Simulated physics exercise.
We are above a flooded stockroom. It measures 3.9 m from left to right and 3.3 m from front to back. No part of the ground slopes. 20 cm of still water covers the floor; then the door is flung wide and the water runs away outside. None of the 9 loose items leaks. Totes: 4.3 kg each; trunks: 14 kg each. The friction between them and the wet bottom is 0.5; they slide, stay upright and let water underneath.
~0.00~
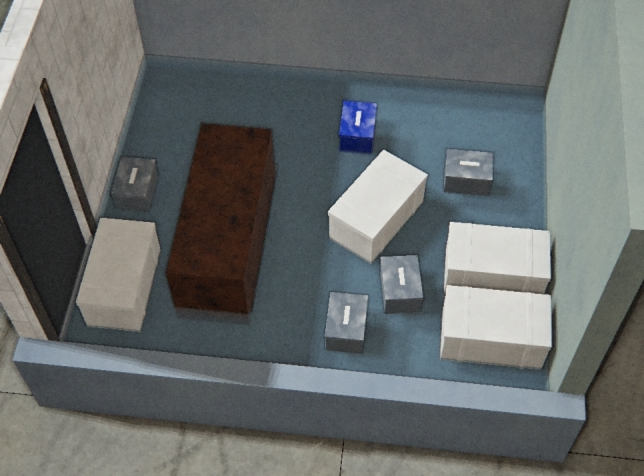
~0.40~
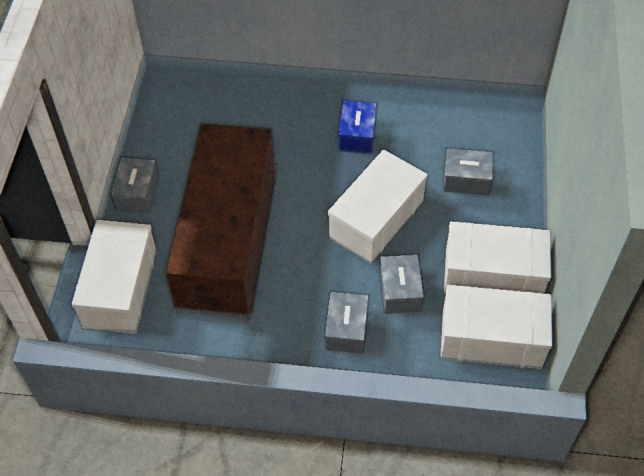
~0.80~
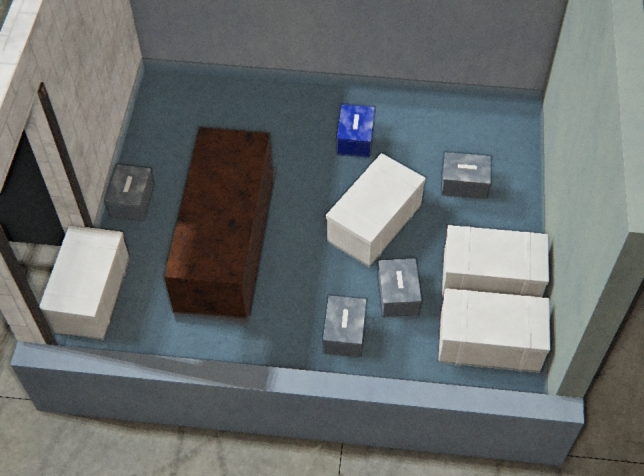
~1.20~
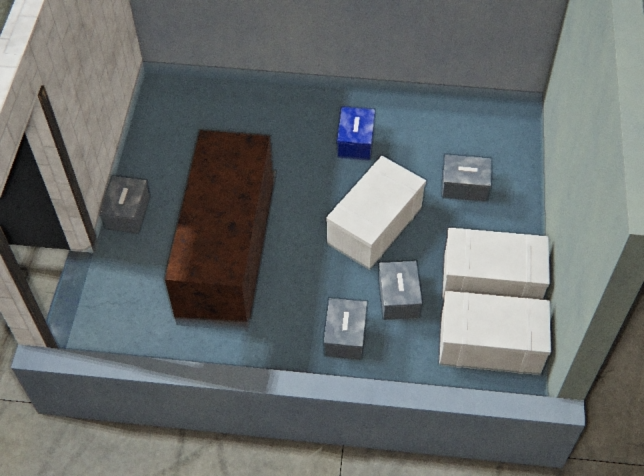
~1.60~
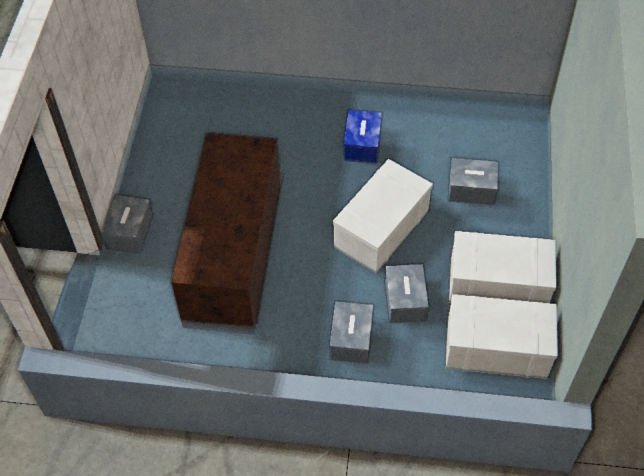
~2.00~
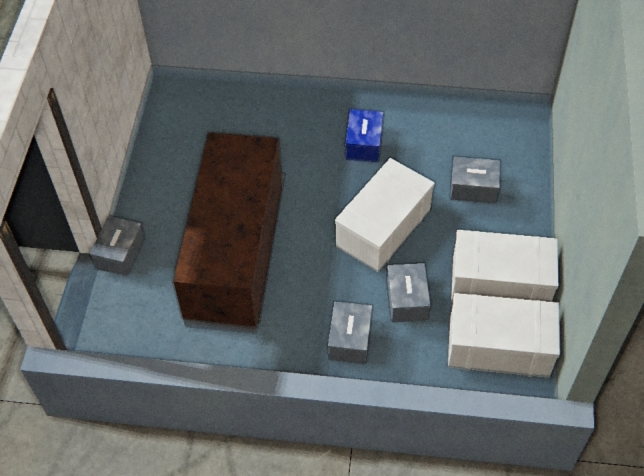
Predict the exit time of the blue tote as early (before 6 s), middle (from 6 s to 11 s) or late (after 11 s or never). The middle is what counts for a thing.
Oh, that one's out only past the later deadline, if at all.
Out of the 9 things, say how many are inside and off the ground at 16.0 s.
At that moment it comes to 4.
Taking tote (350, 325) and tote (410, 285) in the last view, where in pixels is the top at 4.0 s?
About (278, 345) for the first and (376, 298) for the second.
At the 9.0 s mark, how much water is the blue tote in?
Roughly 13 cm.
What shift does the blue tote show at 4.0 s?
By then it has shifted roughly 20 cm.
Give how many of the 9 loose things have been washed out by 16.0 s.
That makes 5 by then.
After 4.0 s the blue tote is near (339, 129), 0.2 m from its start, afloat; 2 of 9 are out; 7 afloat.
After 9.0 s the blue tote is near (191, 134), 1.6 m from its start, afloat; 3 of 9 are out; 6 afloat.
After 16.0 s the blue tote has gone out (at 12.6 s); 5 of 9 are out; 4 afloat.
After 20.0 s the blue tote has gone out (at 12.6 s); 5 of 9 are out; 4 afloat.
